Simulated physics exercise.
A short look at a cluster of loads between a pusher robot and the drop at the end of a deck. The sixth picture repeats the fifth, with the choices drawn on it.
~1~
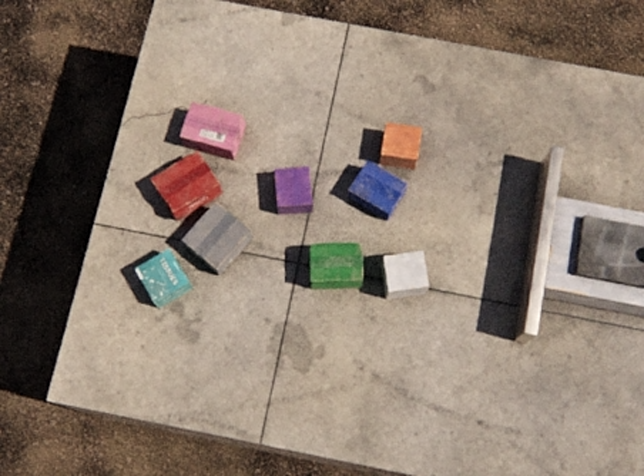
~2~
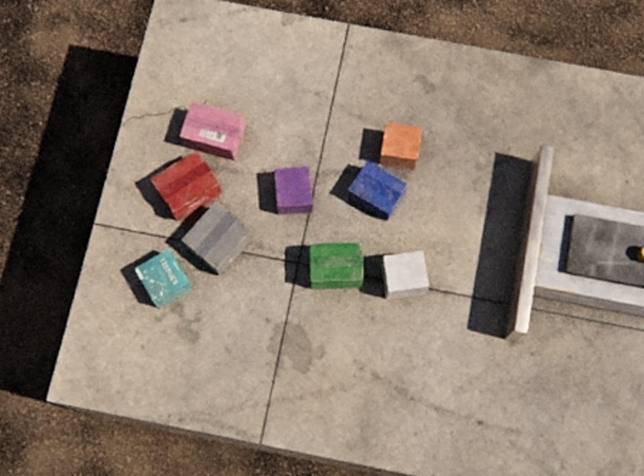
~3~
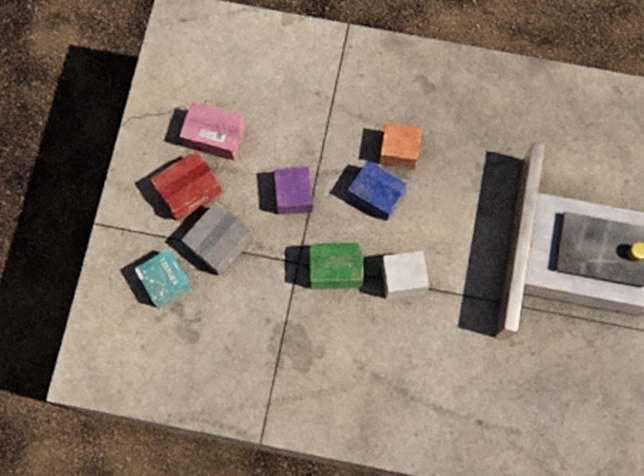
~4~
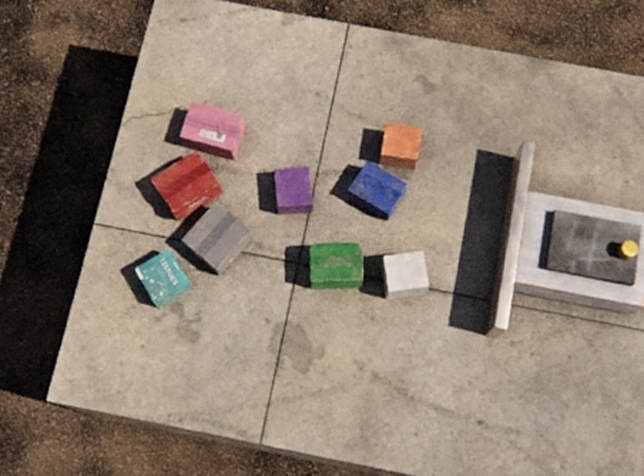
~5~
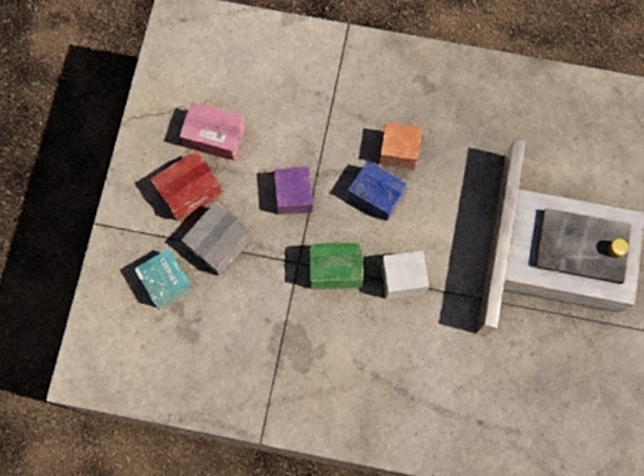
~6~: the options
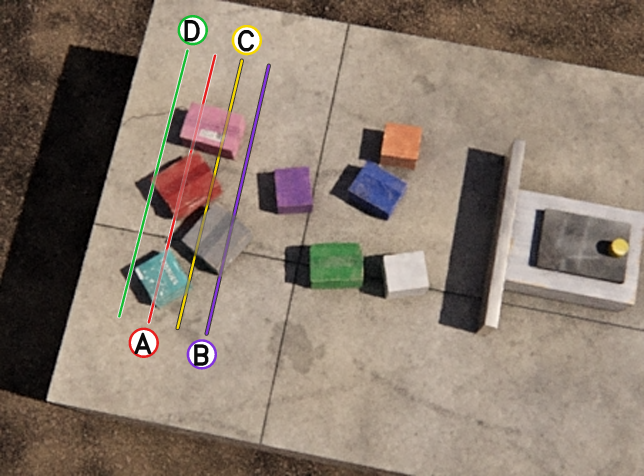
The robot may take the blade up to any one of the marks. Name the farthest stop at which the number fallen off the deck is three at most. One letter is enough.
As far as mark A.
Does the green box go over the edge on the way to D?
By then, yes.
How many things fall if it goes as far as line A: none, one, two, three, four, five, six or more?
In all, two.
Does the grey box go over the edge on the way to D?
Yes.
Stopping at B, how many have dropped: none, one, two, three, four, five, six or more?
In all, none.
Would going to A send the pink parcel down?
No.
On the marked copy, A at (183, 184); B at (239, 195); C at (211, 189); D at (155, 179).
With A. Early on, robot (459, 222); orange crate (377, 142); green box (305, 260).
Further on, robot (341, 199); grey box (146, 224); red box (162, 173).
At the end, robot (250, 182); red box over the edge; grey box over the edge; two fallen.
As for the rest, B is within the limit but short; C is within the limit but short; D drops five.
